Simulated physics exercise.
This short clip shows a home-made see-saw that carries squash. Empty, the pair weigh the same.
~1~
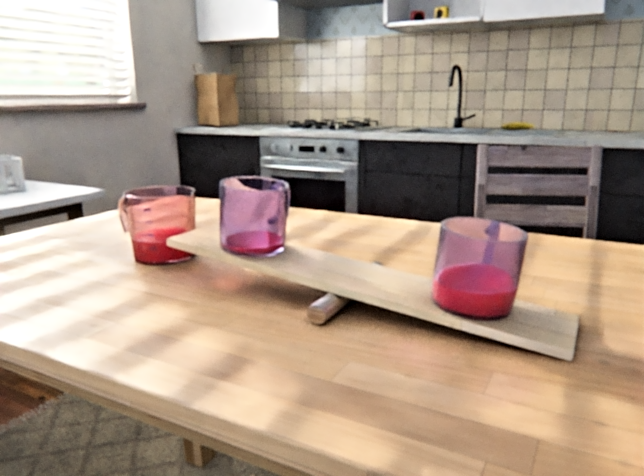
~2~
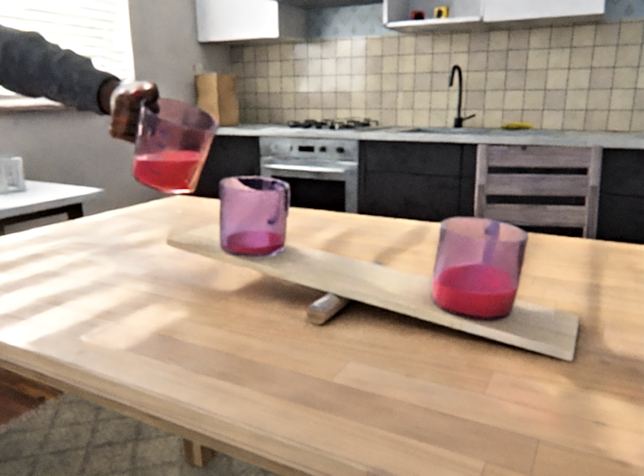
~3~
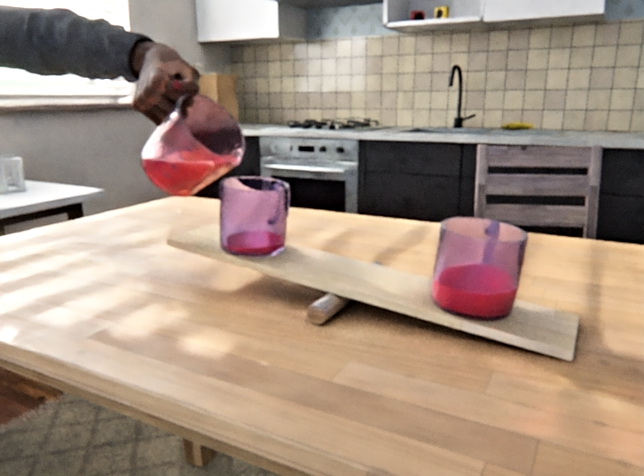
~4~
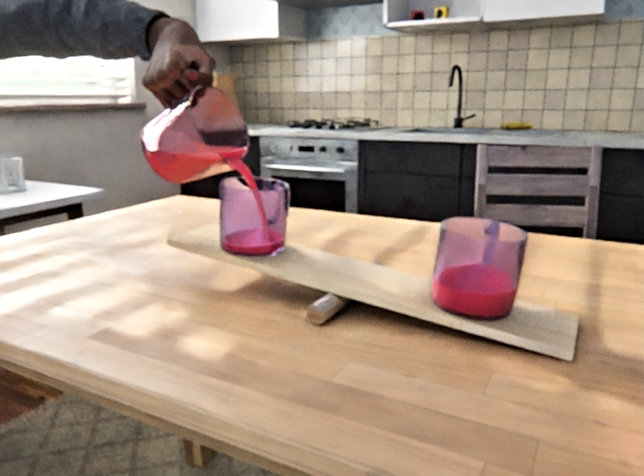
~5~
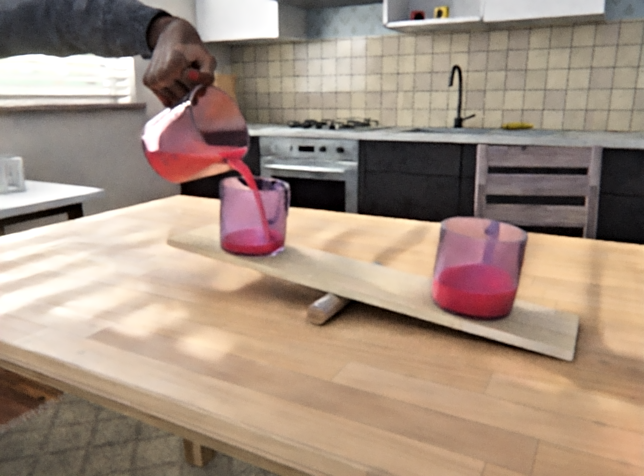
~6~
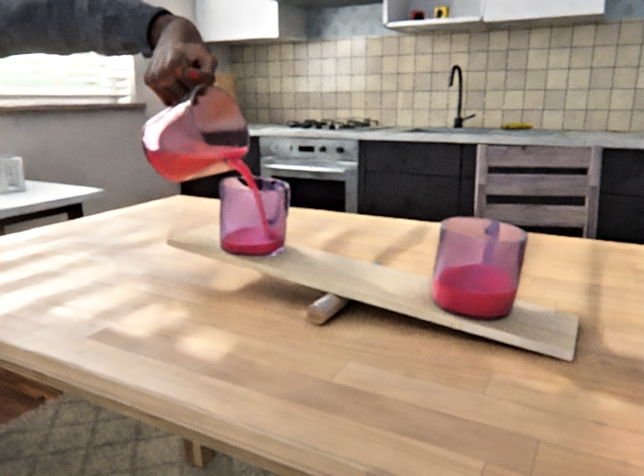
In a bright kitchen with a tiled wall, an oven and a black tap, a fixed view looks across a wooden table. A plank rests aslant on a short round pipe, with a purple-tinted mug on its raised left side and another holding more red squash on its low right side. A hand lifts a clear jug from the left, tilts it and pours red squash into the left mug, while the plank stays still.
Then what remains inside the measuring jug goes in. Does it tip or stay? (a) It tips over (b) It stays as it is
a, it tips over.
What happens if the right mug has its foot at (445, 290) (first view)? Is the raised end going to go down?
Observed after: Turns over.
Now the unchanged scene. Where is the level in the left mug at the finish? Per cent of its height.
My estimate is 50 percent.
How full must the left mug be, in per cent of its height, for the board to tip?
That would be some 25 percent.
Soon after, the left mug is about a third full; the board has swung over, and that end is down.
Later, the left mug is about half full; the board has swung over, and that end is down.
In the end, the left mug is about half full; the board has swung over, and that end is down.
